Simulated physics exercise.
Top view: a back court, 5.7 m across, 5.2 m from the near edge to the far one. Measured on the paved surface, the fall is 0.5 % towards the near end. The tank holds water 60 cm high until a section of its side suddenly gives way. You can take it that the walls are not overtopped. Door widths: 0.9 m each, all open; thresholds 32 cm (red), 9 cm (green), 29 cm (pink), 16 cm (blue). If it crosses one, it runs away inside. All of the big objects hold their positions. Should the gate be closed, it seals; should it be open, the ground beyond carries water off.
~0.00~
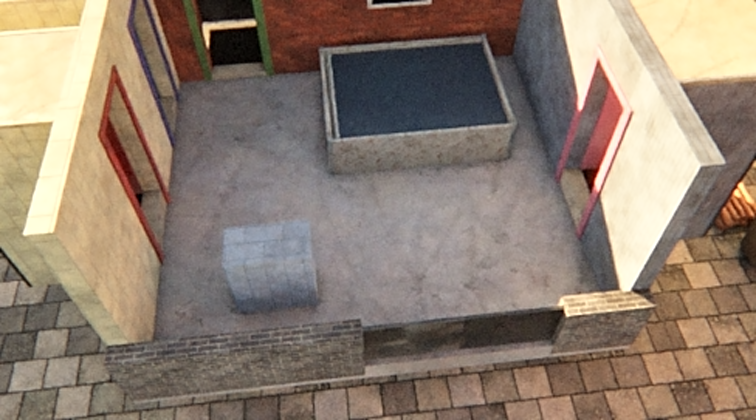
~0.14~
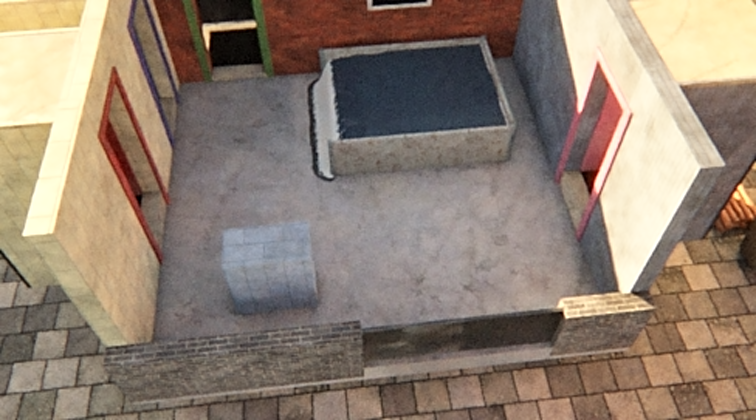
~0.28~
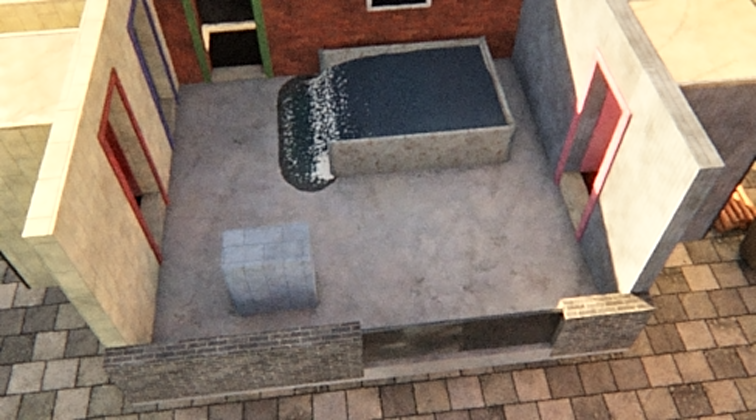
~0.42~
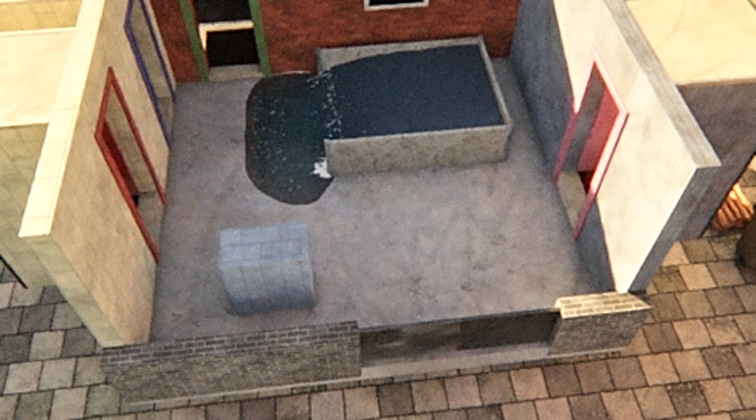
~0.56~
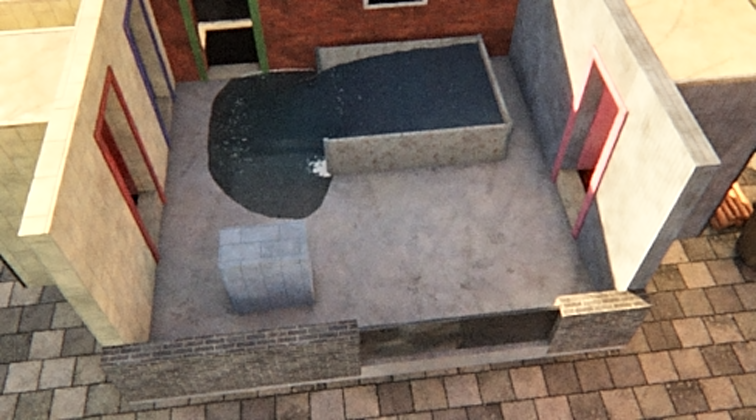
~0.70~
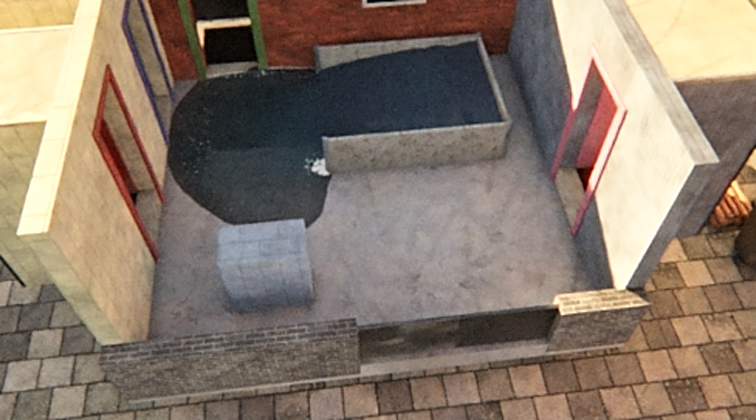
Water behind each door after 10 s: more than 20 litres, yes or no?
Red door: No; green door: Yes; pink door: No; blue door: Yes.
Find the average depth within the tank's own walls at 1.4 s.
Roughly 36 centimetres.
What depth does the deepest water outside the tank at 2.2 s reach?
About 41 cm.
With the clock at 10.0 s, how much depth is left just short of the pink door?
It averages close to 11.0 centimetres.
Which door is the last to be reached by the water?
That would be the pink door.
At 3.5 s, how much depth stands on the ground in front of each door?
Red 19 cm, green 25 cm, pink 0 cm, blue 27 cm.
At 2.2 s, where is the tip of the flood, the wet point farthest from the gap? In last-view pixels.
Point: Roughly (145, 371).
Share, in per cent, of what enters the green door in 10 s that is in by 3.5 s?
It comes to about 55 per cent.
After 1.4 s water covers 35 % of the floor and is deepest (40 cm) near (185, 92); red door 18 cm at the sill, 0 L in, green door 14 cm at the sill, 1 L in, pink door not reached, blue door 36 cm at the sill, 47 L in.
After 2.2 s water covers 40 % of the floor and is deepest (41 cm) near (175, 85); red door 25 cm at the sill, 0 L in, green door 22 cm at the sill, 16 L in, pink door not reached, blue door 39 cm at the sill, 150 L in.
After 3.5 s water covers 50 % of the floor and is deepest (36 cm) near (192, 365); red door 19 cm at the sill, 0 L in, green door 25 cm at the sill, 122 L in, pink door not reached, blue door 27 cm at the sill, 277 L in.
After 6.0 s water covers 90 % of the floor and is deepest (21 cm) near (145, 371); red door 16 cm at the sill, 0 L in, green door 12 cm at the sill, 214 L in, pink door 14 cm at the sill, 0 L in, blue door 11 cm at the sill, 304 L in.
After 10.0 s water covers 95 % of the floor and is deepest (19 cm) near (533, 133); red door 8 cm at the sill, 0 L in, green door 9 cm at the sill, 219 L in, pink door 11 cm at the sill, 0 L in, blue door 7 cm at the sill, 304 L in.
